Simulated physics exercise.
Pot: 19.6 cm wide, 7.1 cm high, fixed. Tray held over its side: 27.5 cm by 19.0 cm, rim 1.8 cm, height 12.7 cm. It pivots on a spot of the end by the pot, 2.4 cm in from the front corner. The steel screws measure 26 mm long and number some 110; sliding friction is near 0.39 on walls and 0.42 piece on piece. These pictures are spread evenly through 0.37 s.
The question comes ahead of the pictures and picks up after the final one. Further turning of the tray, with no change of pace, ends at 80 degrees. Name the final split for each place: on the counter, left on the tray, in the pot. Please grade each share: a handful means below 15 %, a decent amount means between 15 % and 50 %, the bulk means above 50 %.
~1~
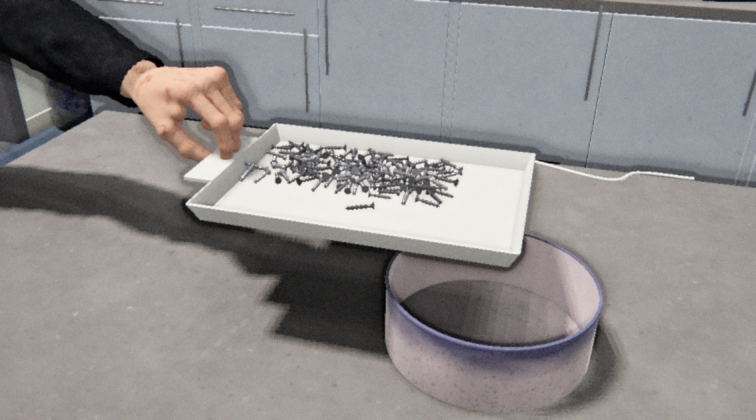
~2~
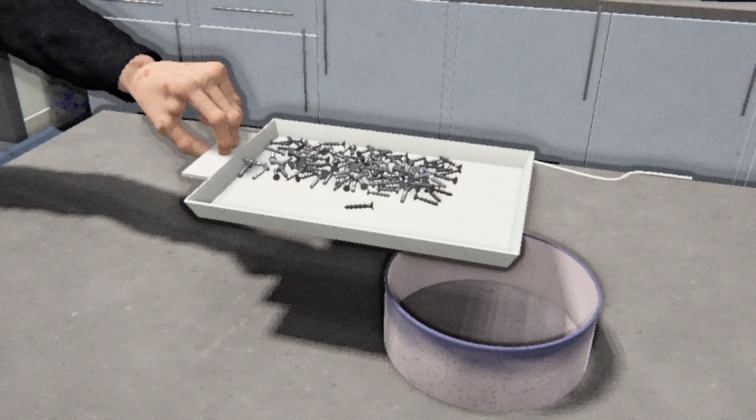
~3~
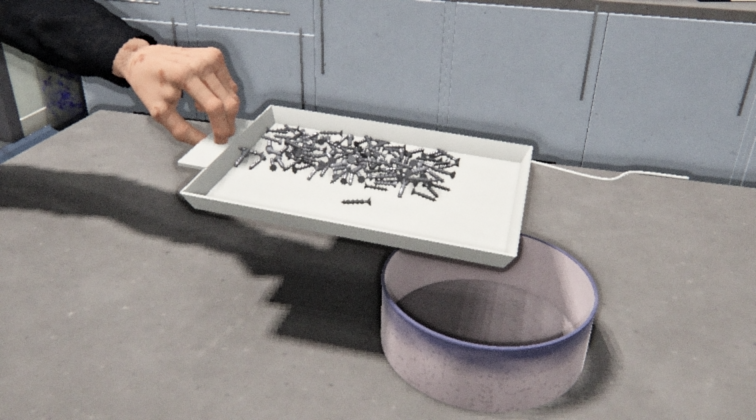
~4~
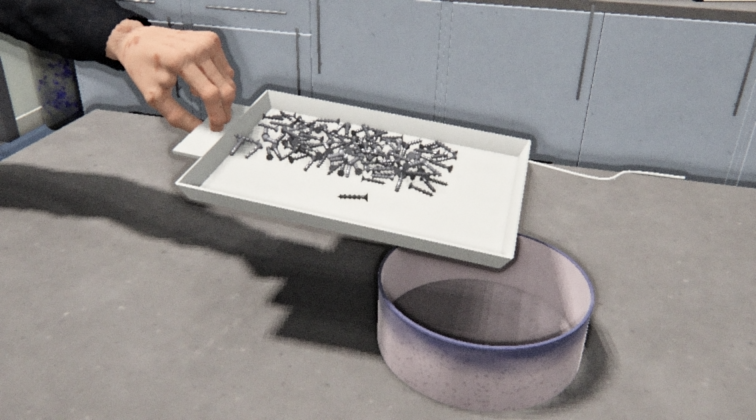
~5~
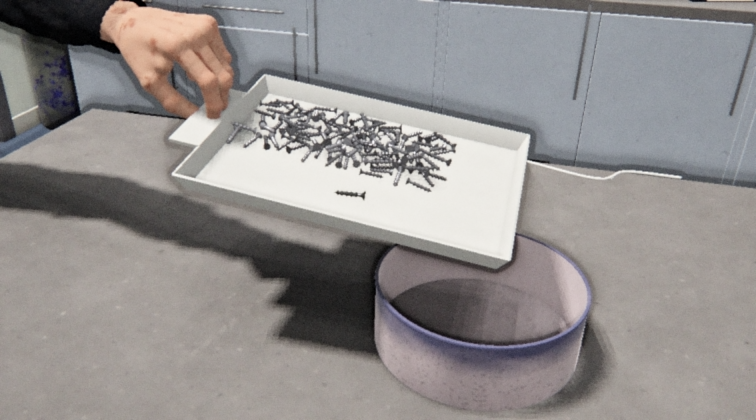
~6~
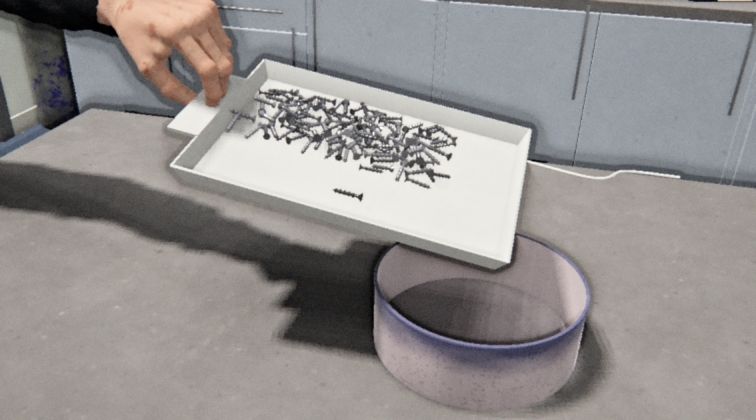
Counter: A decent amount, tray: A handful, pot: The bulk.
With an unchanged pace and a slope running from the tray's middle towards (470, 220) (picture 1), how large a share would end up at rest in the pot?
That would be close to 90 per cent.
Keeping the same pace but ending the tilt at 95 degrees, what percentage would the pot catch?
65 per cent.
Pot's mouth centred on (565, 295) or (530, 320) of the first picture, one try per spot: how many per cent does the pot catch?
Spot one: Some 70 per cent; spot two: Some 100 per cent.
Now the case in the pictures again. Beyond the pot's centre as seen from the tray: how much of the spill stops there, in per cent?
About 70 per cent.
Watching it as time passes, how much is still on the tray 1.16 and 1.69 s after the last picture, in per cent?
Earlier moment 85, later moment 0.
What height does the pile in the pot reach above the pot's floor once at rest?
Height: Approx. 2.0 cm.
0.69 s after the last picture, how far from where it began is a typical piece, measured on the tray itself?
Displacement on the tray: Roughly 15 cm.
Then, 0.69 s after the last picture, tilt 45 degrees; the tray holds 95 %, the pot 0 %.
Then, 1.16 s after the last picture, tilt 66 degrees; the tray holds 85 %, the pot 5 %.
Then, 1.69 s after the last picture, tilt 80 degrees; the tray holds 0 %, the pot 60 %.
In the end, counter 35 %, tray 0 %, pot 65 %.
